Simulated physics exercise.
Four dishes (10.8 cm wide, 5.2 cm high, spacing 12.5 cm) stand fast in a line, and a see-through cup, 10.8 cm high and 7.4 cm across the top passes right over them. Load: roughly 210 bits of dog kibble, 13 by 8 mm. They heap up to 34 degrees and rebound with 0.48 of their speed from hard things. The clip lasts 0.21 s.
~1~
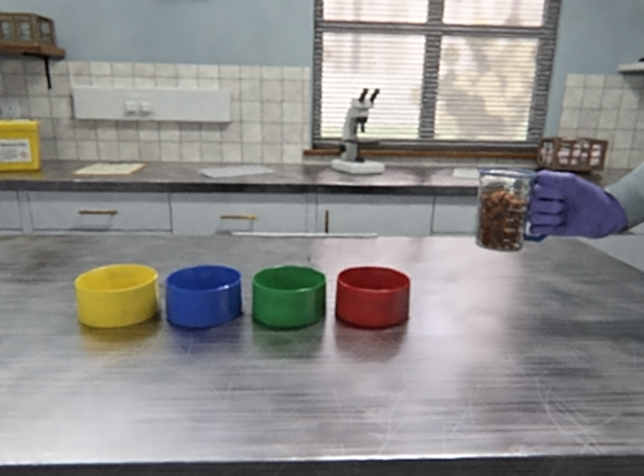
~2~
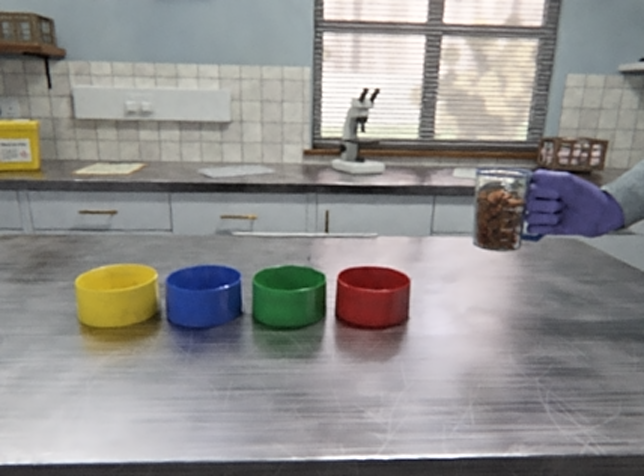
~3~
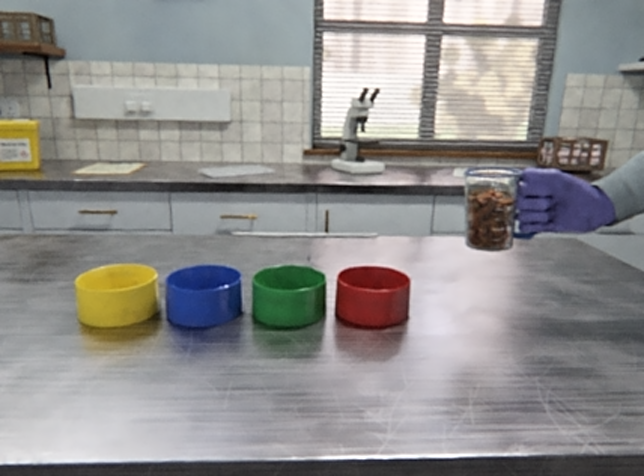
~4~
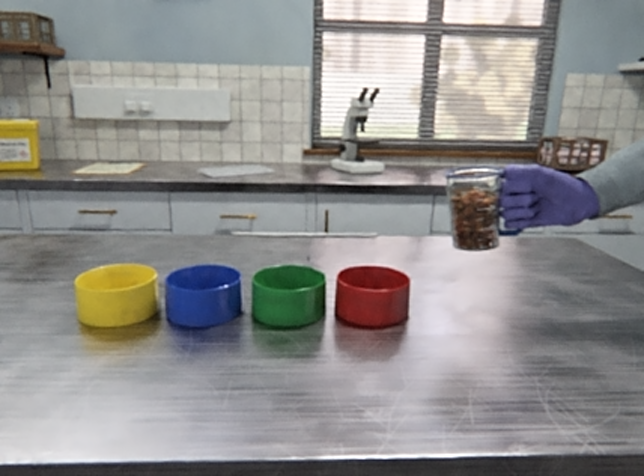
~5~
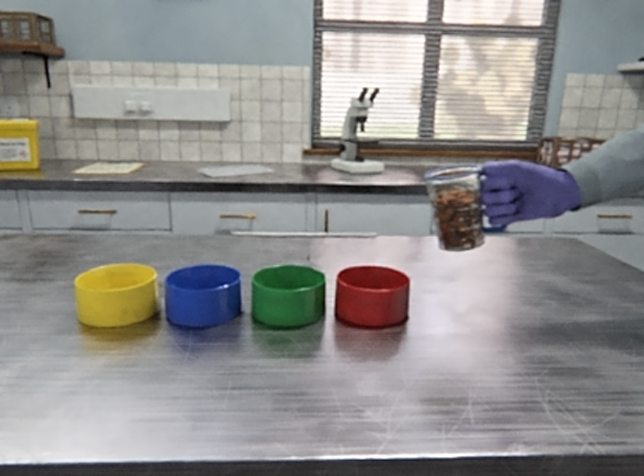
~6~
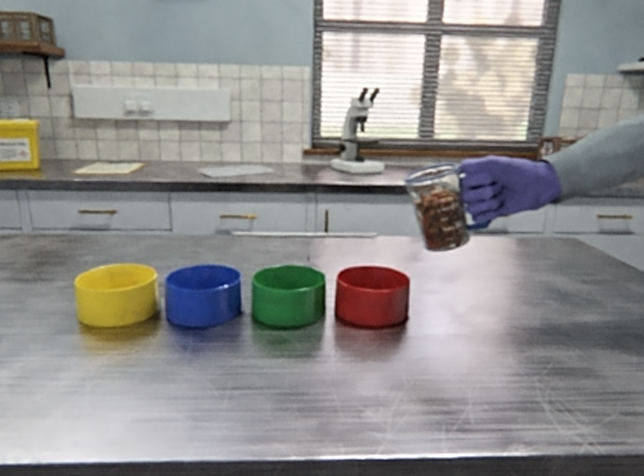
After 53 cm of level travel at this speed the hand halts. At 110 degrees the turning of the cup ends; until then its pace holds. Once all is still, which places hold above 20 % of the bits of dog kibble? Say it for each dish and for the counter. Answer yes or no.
Red dish: No; blue dish: No; green dish: No; yellow dish: Yes; on the counter: Yes.
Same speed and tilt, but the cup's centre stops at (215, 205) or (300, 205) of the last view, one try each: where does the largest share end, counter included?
Most goes to: Blue; green.
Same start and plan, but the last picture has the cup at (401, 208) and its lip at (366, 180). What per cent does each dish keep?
Red 0; blue 0; green 0; yellow 70.
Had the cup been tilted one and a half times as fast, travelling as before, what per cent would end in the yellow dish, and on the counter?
Yellow 40; counter 60.
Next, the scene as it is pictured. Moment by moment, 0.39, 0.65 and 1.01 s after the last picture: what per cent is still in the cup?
In turn: 100, 100, 30.
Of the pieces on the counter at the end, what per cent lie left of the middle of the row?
Some 100 per cent.
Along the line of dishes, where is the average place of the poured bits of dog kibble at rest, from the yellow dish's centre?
Some 8 cm to the left.
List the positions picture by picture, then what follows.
Cup at (503, 209), tilt 0 degrees, lip at (482, 172), moved 0.0 cm; middle of the pieces at (498, 217); red dish at (373, 278); green dish at (290, 278); blue dish at (204, 278); yellow dish at (117, 278), in the first picture.
Cup at (500, 209), tilt 1 degrees, lip at (479, 172), moved 0.5 cm; middle of the pieces at (503, 219), in the second picture.
Cup at (491, 209), tilt 3 degrees, lip at (467, 173), moved 1.8 cm; middle of the pieces at (494, 218), in the third picture.
Cup at (475, 209), tilt 8 degrees, lip at (448, 175), moved 4.2 cm; middle of the pieces at (479, 218), in the fourth picture.
Cup at (457, 208), tilt 13 degrees, lip at (427, 177), moved 6.8 cm; middle of the pieces at (462, 217), in the fifth picture.
Cup at (439, 208), tilt 18 degrees, lip at (406, 180), moved 9.4 cm; middle of the pieces at (445, 217); red dish at (373, 278); green dish at (289, 277); blue dish at (204, 277); yellow dish at (117, 277), in the sixth picture.
Then, 0.39 s after the last picture, tilt 62 degrees; cup holds 100 %.
Then, 0.65 s after the last picture, tilt 92 degrees; cup holds 100 %.
Then, 1.01 s after the last picture, tilt 110 degrees; cup holds 30 %, yellow 25 %.
In the end, red 0 %, blue 0 %, green 0 %, yellow 50 %, counter 45 %, cup 5 %.
